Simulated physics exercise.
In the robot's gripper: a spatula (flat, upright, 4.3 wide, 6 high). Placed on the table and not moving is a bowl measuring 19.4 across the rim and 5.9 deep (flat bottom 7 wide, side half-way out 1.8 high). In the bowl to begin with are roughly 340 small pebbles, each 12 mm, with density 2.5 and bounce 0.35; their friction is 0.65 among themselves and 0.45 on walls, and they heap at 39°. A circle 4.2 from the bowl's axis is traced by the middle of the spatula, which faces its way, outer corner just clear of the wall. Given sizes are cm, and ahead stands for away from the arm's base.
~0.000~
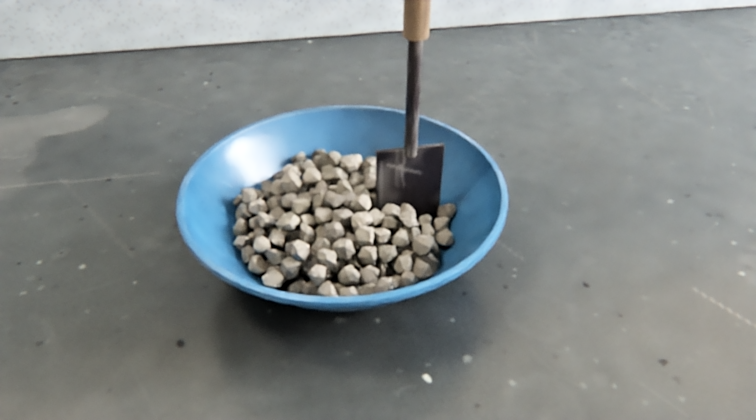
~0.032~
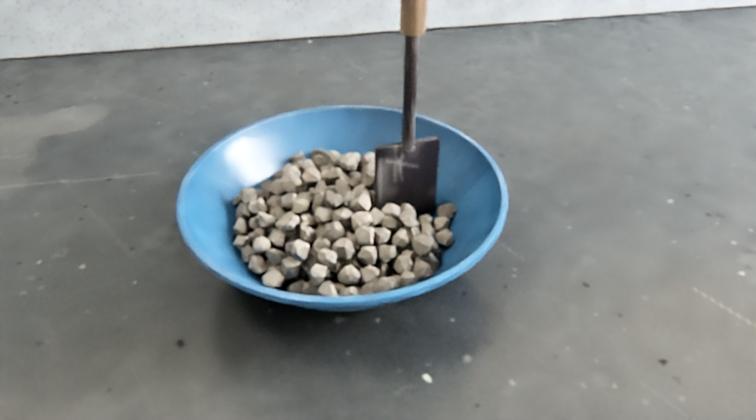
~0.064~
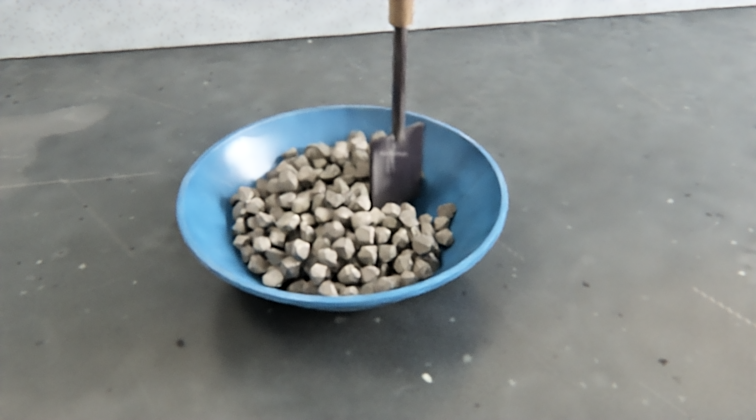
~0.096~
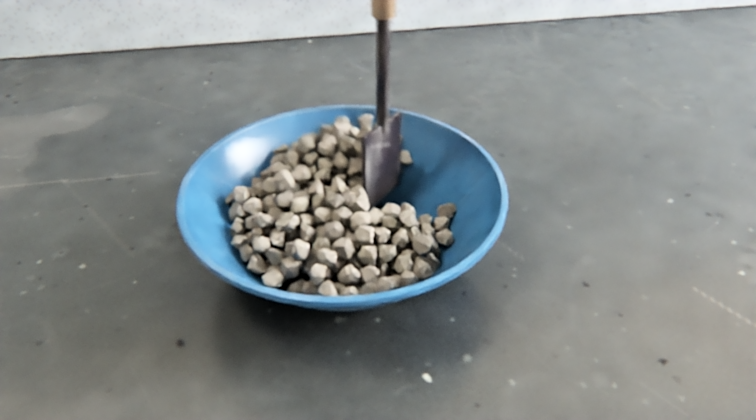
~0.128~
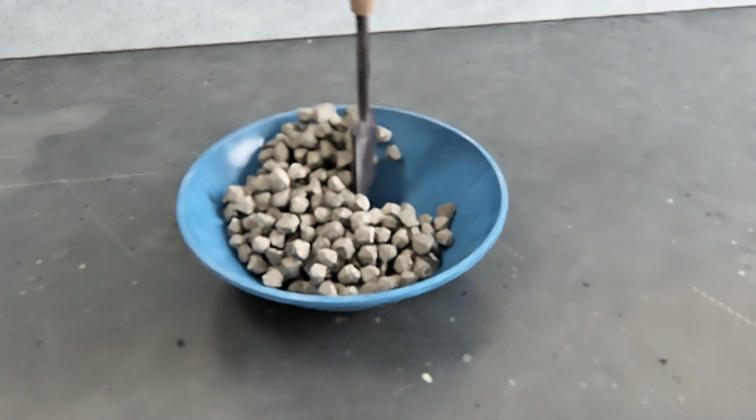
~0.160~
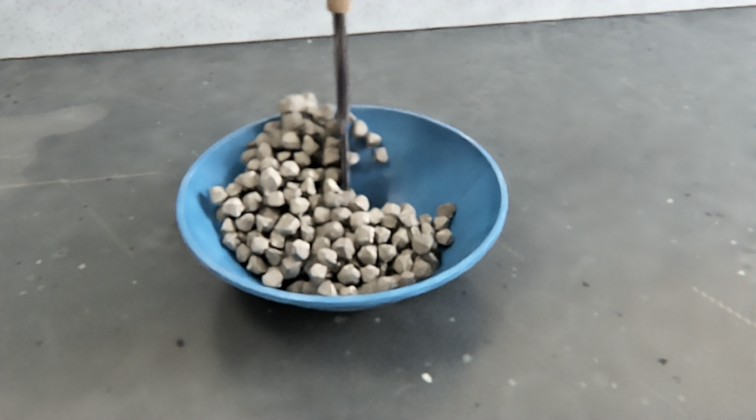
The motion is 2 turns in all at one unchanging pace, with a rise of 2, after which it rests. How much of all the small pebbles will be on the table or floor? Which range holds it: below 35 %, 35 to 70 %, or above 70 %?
The range below 35 %.
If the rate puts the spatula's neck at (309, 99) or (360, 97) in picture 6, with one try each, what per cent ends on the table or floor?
About 35 per cent, then about 15 per cent.
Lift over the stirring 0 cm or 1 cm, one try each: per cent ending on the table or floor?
Near 35 in a hundred, then 30 in a hundred.
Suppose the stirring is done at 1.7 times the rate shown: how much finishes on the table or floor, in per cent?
40 %.
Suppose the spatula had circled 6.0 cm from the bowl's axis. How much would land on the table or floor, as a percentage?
Some 5 percent would.
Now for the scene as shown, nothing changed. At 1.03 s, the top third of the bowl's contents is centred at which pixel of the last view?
Around (294, 221).
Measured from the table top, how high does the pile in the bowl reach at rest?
Height: Roughly 6.0 cm.
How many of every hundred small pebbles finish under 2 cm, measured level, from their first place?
About 10 %.
After 0.60 s, 332° round, highest piece 8 above the table; 281 in the bowl, 54 on the table or floor, 8 in flight or on the tool.
After 1.03 s, 223° round, highest piece 7 above the table; 255 in the bowl, 87 on the table or floor, 1 in flight or on the tool.
After 1.45 s, 0° round, highest piece 7 above the table; 255 in the bowl, 88 on the table or floor.
After 2.15 s, 0° round, highest piece 7 above the table; 255 in the bowl, 88 on the table or floor.
At rest, 255 in the bowl, 88 on the table or floor. That is 26 % on the table or floor.
